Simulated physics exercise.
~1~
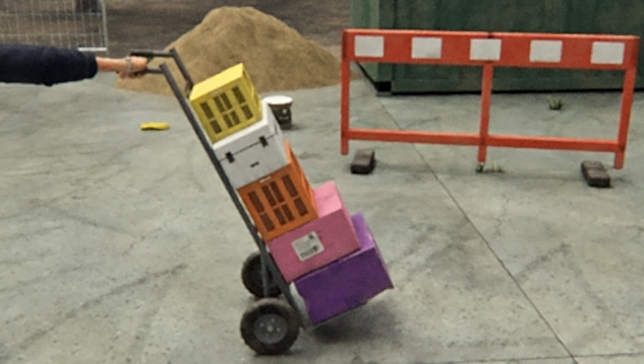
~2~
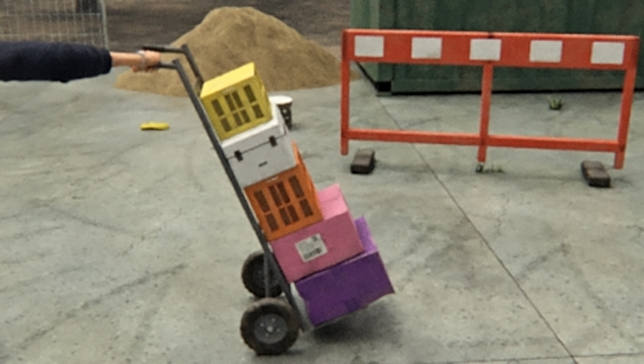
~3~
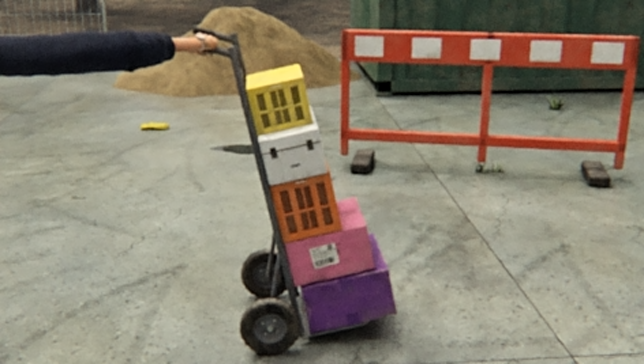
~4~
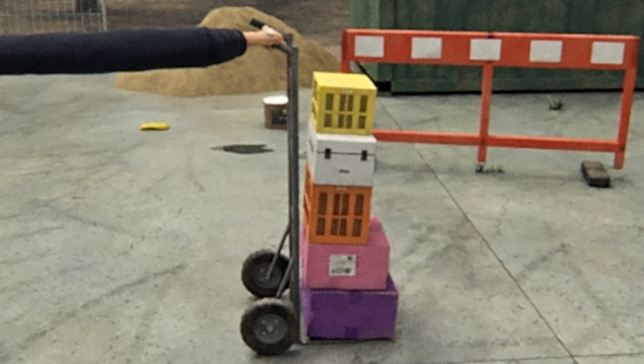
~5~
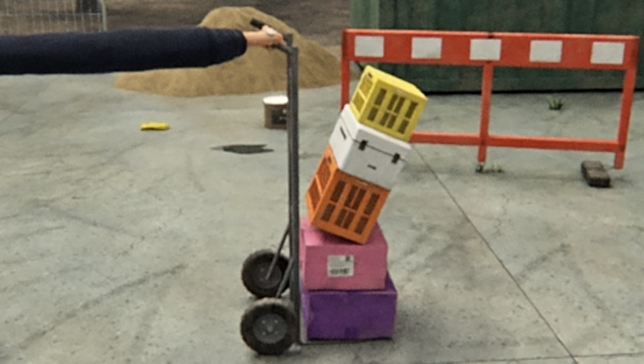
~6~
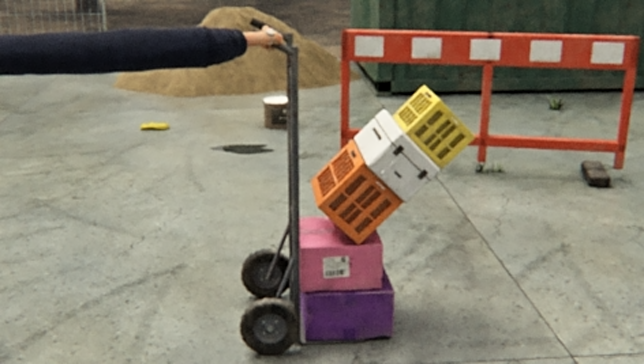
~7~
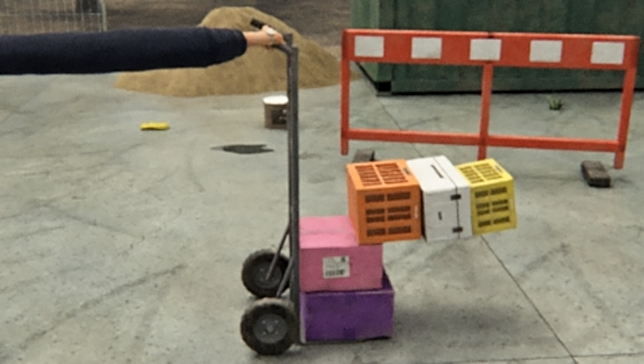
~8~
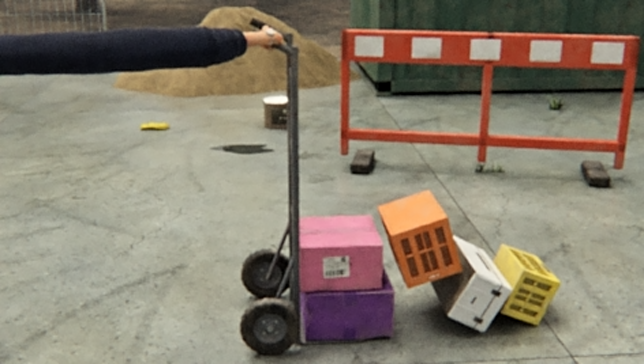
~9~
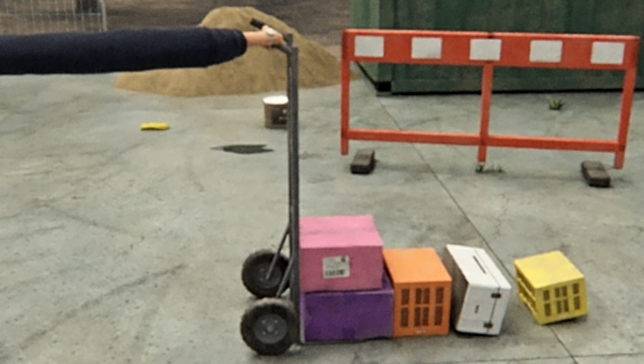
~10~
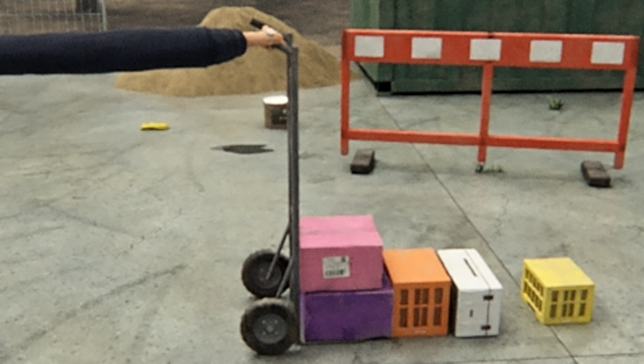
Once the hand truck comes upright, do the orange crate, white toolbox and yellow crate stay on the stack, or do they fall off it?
They fall off the stack. All three tip over to the right and end up on the ground beside the purple box.
